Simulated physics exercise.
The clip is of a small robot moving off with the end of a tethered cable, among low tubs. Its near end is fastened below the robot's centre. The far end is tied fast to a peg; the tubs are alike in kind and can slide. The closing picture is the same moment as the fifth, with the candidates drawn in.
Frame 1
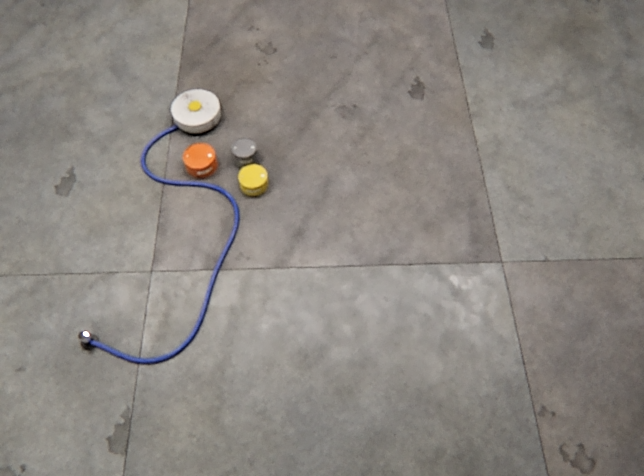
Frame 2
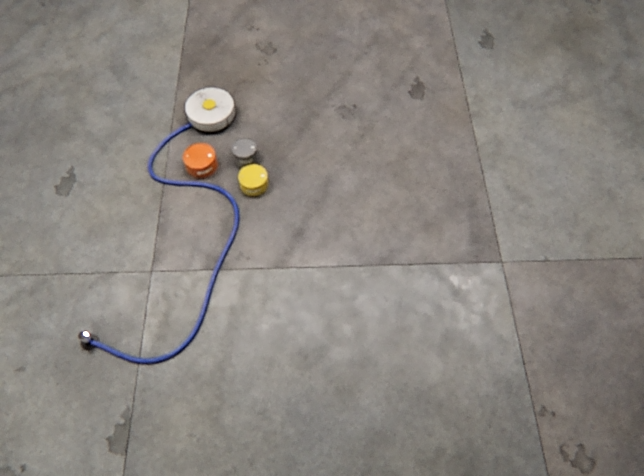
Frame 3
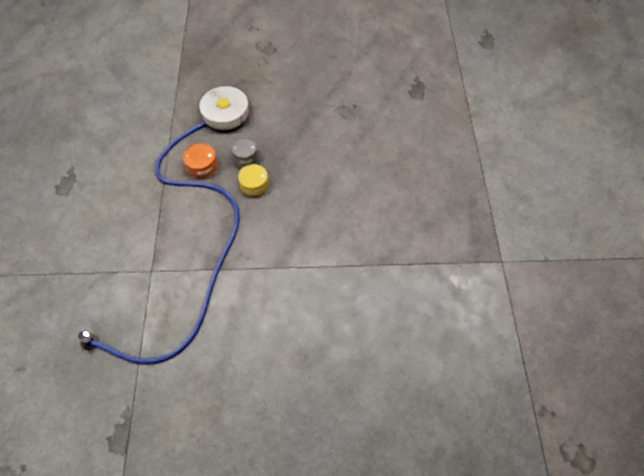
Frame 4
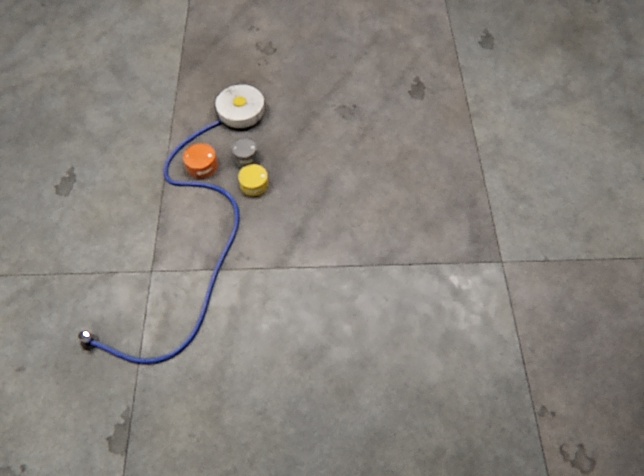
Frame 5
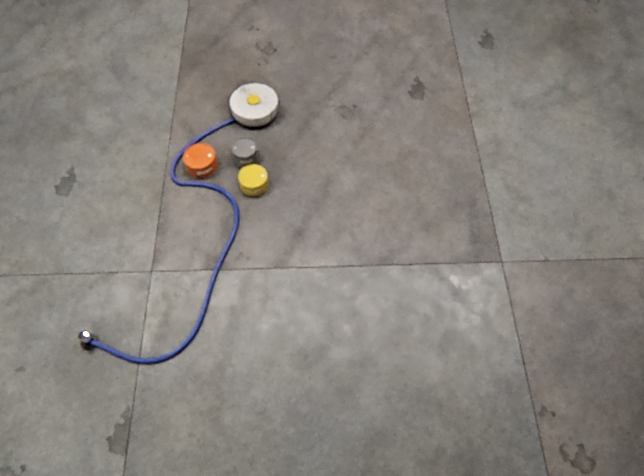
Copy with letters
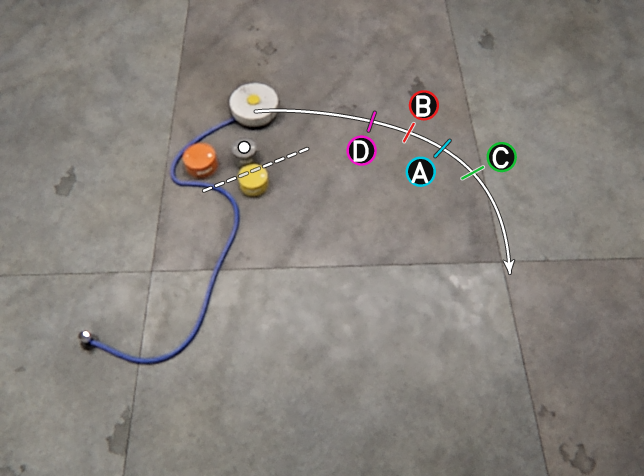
At first, a round white robot with a yellow centre sits above an orange, a grey and a yellow tub, trailing a curvy blue cable to a small peg at lower left. It slides steadily a short way right, drawing the cable's upper bend rightward to the orange tub, while the tubs stay still.
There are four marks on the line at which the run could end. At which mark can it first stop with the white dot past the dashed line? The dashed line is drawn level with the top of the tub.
The dot is across by C.
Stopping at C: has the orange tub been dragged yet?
Yes.
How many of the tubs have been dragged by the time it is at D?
By then, none.
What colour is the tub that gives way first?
Orange.
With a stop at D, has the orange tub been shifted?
No.
On the marked copy, A at (442, 148); B at (409, 132); C at (473, 173); D at (372, 121); the dashed line at (259, 169); the route from (255, 112) via (422, 138) to (510, 273); the white dot at (244, 147).
Taking C. A third of the way, robot (336, 109); grey tub (245, 153).
Two thirds of the way, robot (416, 129); orange tub (206, 165); grey tub (245, 153).
When it is over, robot (475, 167); orange tub (240, 195); grey tub (265, 181); yellow tub (269, 204); the dot on the grey tub is over the dashed line.
As for the rest, A leaves the dotted tub short, at (250, 162); B leaves the dotted tub short, at (245, 153); D leaves the dotted tub short, at (245, 153).
